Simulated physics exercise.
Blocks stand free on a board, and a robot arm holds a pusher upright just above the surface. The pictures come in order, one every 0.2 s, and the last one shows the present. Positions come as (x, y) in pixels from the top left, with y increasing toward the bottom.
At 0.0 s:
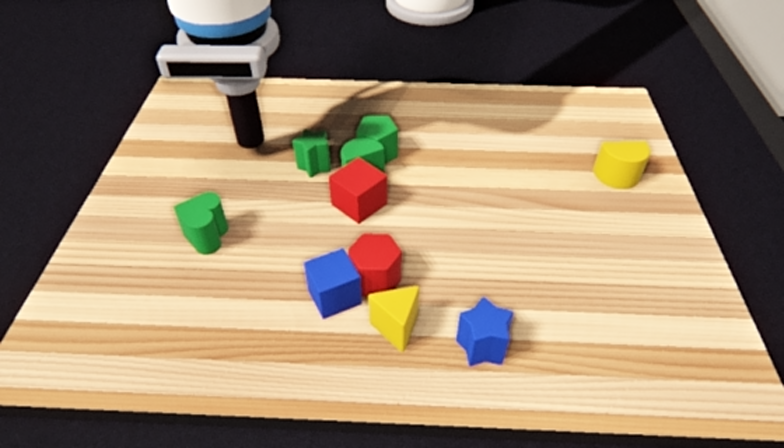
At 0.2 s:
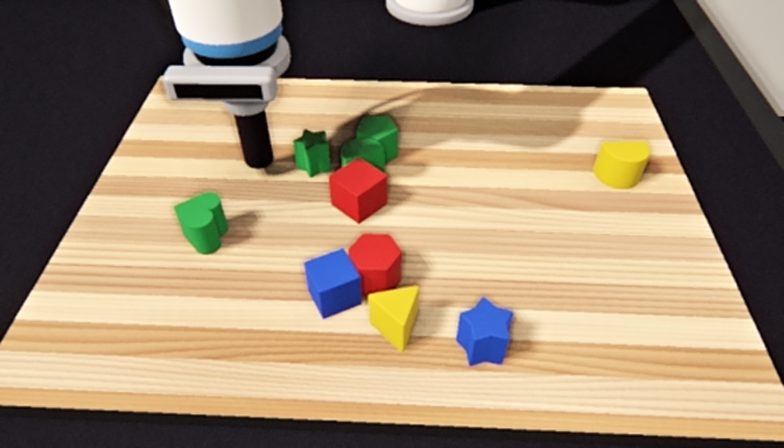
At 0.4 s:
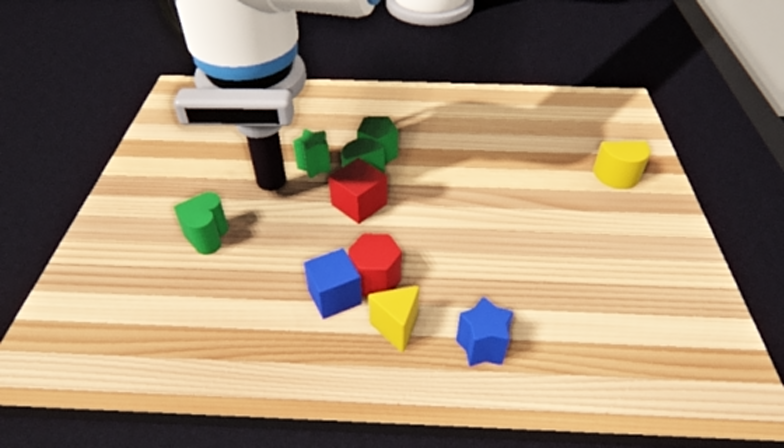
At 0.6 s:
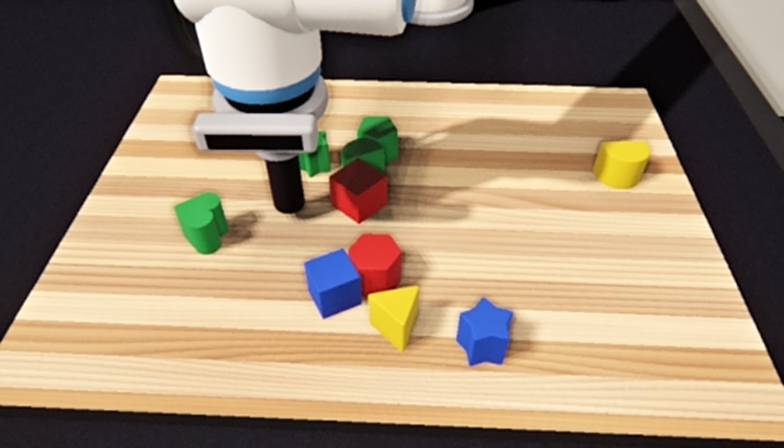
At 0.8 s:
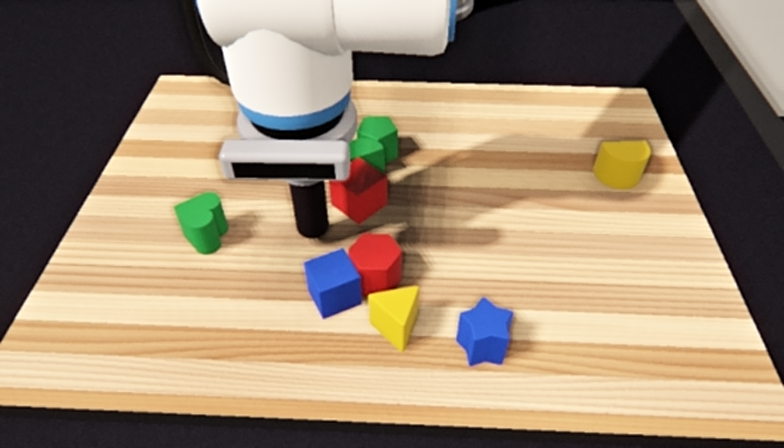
Robot arm moving a black pusher down and right between colored blocks on a striped wooden board, the blocks staying still.
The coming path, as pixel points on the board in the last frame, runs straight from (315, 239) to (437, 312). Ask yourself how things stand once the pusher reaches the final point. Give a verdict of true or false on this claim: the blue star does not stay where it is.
Verdict: True.
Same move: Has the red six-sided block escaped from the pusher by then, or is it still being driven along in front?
I expect it to be in front.
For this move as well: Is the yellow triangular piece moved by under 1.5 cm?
No.
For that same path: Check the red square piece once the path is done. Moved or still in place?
By the end it is where it was.
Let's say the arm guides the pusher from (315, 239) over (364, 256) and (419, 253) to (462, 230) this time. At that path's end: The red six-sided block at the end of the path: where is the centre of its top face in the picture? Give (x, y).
Around pixel (393, 262).
What follows on the original path. One third of the way, pusher (351, 251); red six-sided block (381, 254).
Two thirds of the way, pusher (393, 276); red six-sided block (421, 285), turned 20° clockwise; yellow triangular piece (406, 316), turned 35° clockwise.
At the end, pusher (438, 301); blue square piece not moved; red square piece not moved; red six-sided block (454, 320), turned 50° clockwise; yellow triangular piece (409, 330), turned 65° clockwise; blue star (505, 330), turned 35° anticlockwise.
